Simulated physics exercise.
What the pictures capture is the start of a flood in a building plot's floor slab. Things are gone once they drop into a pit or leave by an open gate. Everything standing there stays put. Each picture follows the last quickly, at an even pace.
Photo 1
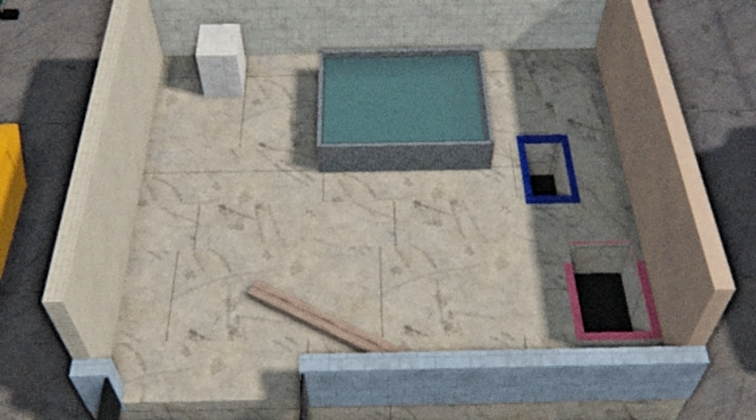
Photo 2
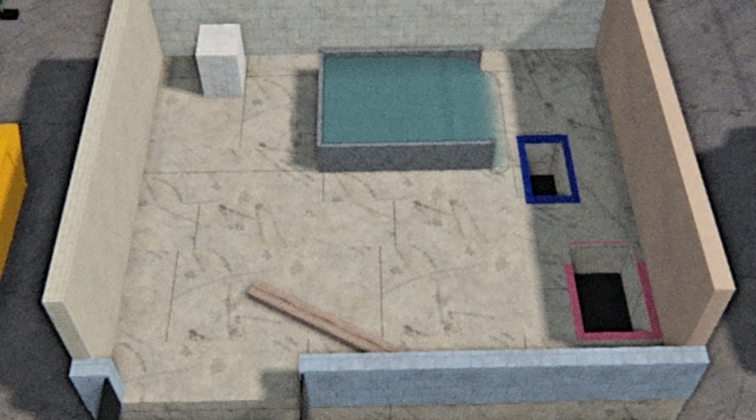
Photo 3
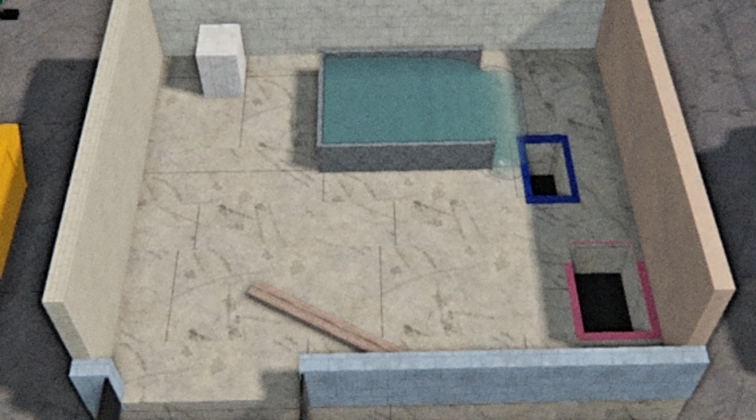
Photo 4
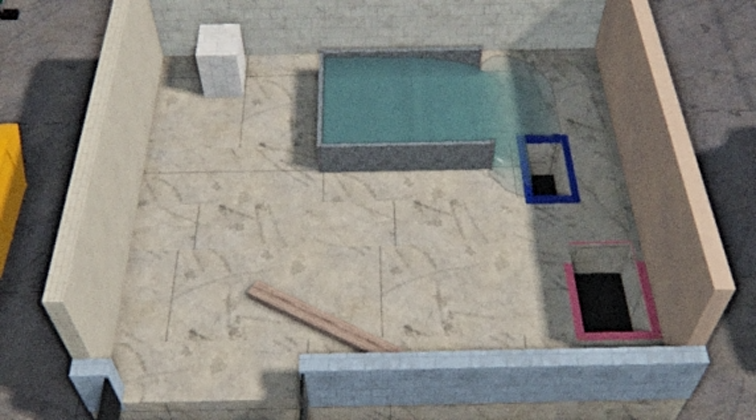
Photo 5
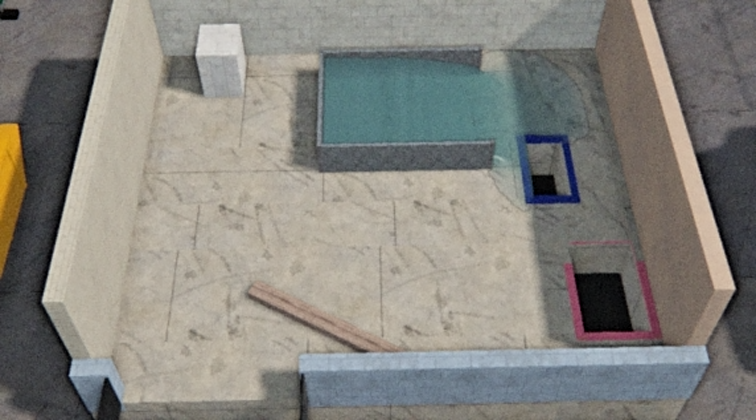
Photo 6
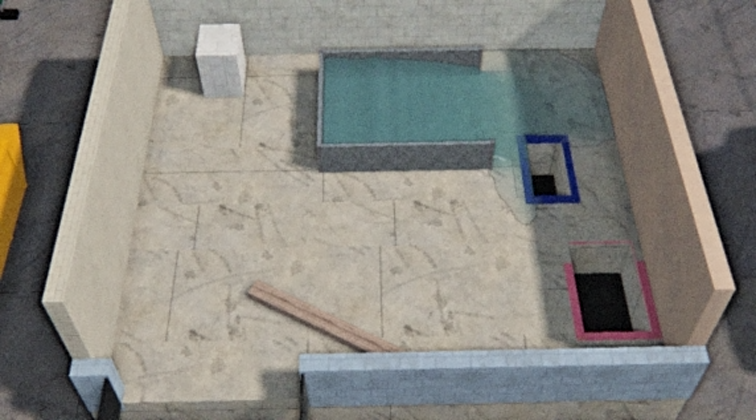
Walled building plot with two framed floor pits, water pouring from a tank's right side and spreading thinly around the blue-edged pit.
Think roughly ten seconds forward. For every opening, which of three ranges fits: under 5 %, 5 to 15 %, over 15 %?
The gate carries off next to nothing - beneath five per cent. The pink pit carries off plenty - exceeding fifteen per cent. The blue pit carries off plenty - exceeding fifteen per cent.
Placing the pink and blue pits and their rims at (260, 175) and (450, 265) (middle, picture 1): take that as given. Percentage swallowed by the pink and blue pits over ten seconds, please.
For pink, 10 in a hundred; for blue, 4 in a hundred.
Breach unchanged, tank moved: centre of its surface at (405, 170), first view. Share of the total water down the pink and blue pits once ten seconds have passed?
So pink takes 35 % and blue takes 35 %.
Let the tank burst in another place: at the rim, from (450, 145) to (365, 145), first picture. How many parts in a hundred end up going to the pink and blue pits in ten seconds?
In percent: Pink 40, blue 0.
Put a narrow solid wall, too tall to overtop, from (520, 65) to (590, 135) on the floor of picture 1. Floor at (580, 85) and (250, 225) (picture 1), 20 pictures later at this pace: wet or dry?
First spot swamped; second spot not reached.
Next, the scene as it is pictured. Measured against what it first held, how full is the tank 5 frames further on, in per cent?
Estimate: Around 64 per cent.
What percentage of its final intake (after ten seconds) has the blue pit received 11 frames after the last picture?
Around 45 in a hundred.
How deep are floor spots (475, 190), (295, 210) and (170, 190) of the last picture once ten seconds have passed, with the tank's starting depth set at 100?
I'd say around 0 per cent, then 2 per cent, then 4 per cent.
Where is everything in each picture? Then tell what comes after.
The first frame shows still water in the water tank at (403, 98).
In the second frame, water pours out at (482, 112) and has run to (500, 169).
In the third frame, water pours out at (482, 113) and has run to (512, 174).
In the fourth frame, water pours out at (482, 114) and has run to (523, 192).
In the fifth frame, the front is at (525, 207), out from the gap at (482, 114).
In the sixth frame, the front is at (603, 88), out from the gap at (482, 114).
A moment on, water covers 15 % of the floor; the gate 0 %, the pink pit 0 %, the blue pit 7 %.
Next, water covers 15 % of the floor; the gate 0 %, the pink pit 0 %, the blue pit 13 %.
Then, water covers 25 % of the floor; the gate 0 %, the pink pit 5 %, the blue pit 20 %.
Later, water covers 40 % of the floor; the gate 0 %, the pink pit 15 %, the blue pit 28 %.
In the end, water covers 65 % of the floor; the gate 0 %, the pink pit 22 %, the blue pit 30 %.
